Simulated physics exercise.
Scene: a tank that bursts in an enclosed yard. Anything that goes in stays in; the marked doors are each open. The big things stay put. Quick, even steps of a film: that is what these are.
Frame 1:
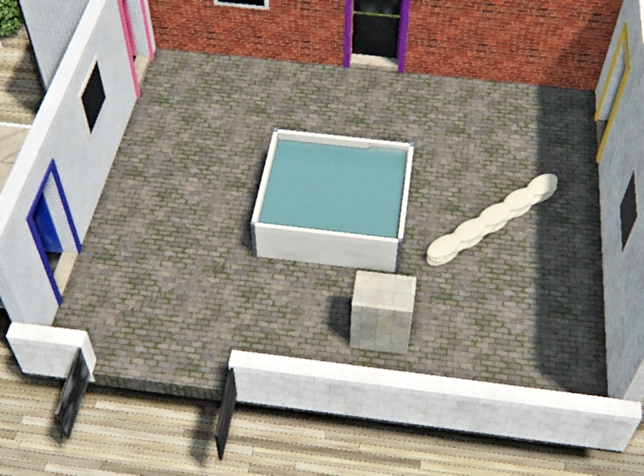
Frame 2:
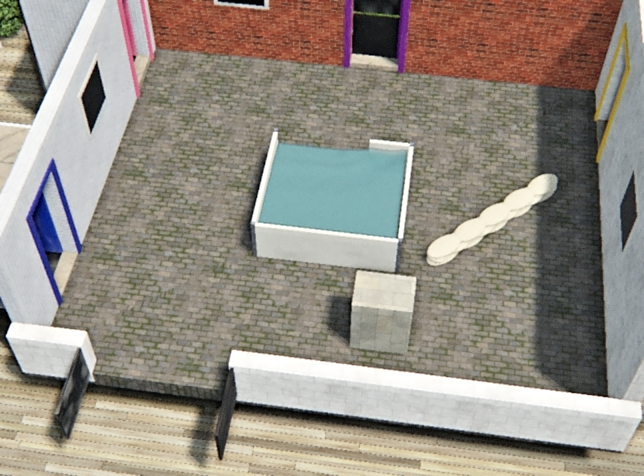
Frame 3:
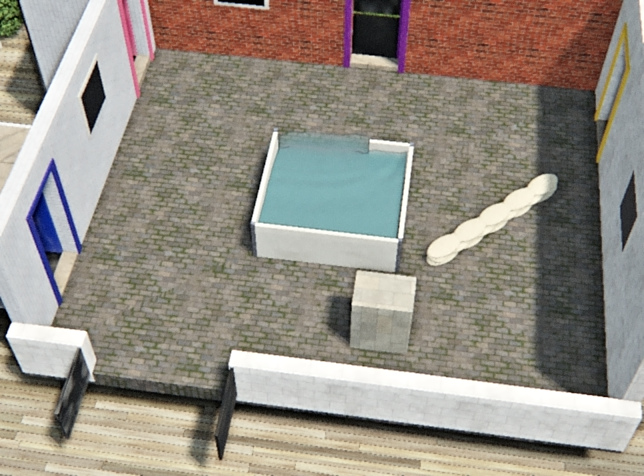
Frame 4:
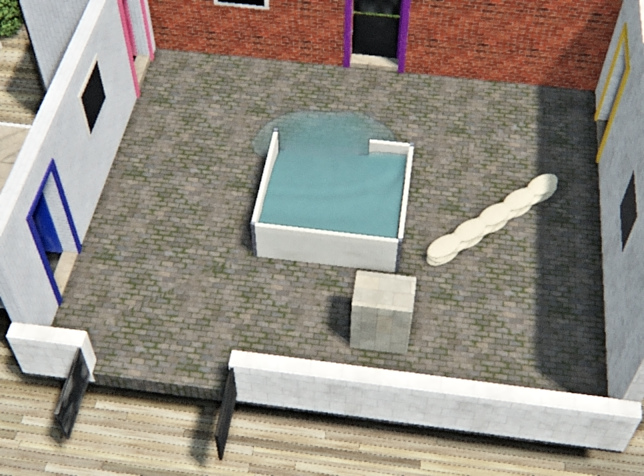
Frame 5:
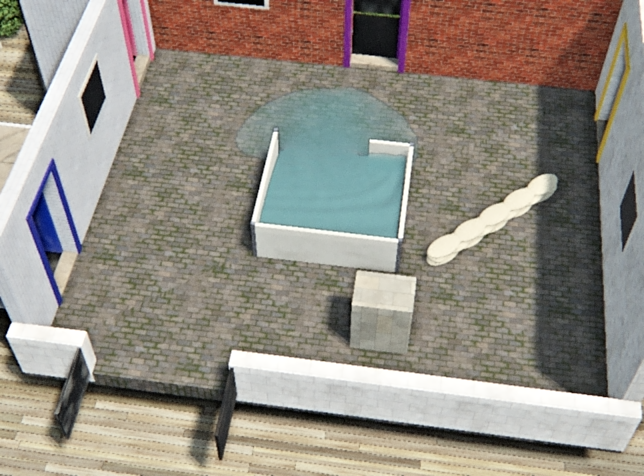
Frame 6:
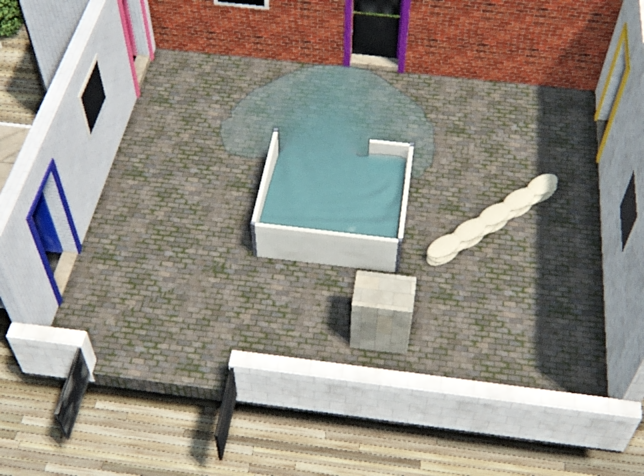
Water in a white square tank in a walled, paved yard broke out through a gap in the far side, then spread over the paving in a widening fan toward the red brick wall.
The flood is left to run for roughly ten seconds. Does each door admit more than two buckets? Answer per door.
The yellow door: It does; the purple door: It does; the pink door: It does; the blue door: It does not.
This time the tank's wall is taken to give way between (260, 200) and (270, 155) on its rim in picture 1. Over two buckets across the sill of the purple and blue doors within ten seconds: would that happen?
Purple door: Falls short; blue door: Crosses the line.
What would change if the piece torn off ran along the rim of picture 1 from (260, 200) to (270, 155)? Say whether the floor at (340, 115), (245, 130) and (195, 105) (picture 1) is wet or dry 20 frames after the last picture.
One by one: Unsoaked; unsoaked; waterlogged.
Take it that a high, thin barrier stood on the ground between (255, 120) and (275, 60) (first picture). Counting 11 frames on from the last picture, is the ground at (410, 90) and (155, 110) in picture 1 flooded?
Soaked, soaked.
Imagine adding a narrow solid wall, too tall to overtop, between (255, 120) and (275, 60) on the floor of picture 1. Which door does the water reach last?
The one in blue.
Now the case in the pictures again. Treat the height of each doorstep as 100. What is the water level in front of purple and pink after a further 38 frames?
Near 110 per cent and 120 per cent, respectively.
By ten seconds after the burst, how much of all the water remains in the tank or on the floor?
Roughly 74 out of every hundred parts.
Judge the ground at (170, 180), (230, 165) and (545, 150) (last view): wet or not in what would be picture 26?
The three points read clear, clear and soaked through.
A moment on, water covers 20 % of the floor; the yellow door not reached, the purple door over two buckets in, the pink door not reached, the blue door not reached.
Next, water covers 20 % of the floor; the yellow door not reached, the purple door far over two buckets in, the pink door under two buckets in, the blue door not reached.
Then, water covers 35 % of the floor; the yellow door wet at the sill, nothing in, the purple door far over two buckets in, the pink door far over two buckets in, the blue door not reached.
Later, water covers 65 % of the floor; the yellow door over two buckets in, the purple door far over two buckets in, the pink door far over two buckets in, the blue door wet at the sill, nothing in.
In the end, water covers 90 % of the floor; the yellow door over two buckets in, the purple door far over two buckets in, the pink door far over two buckets in, the blue door wet at the sill, nothing in.
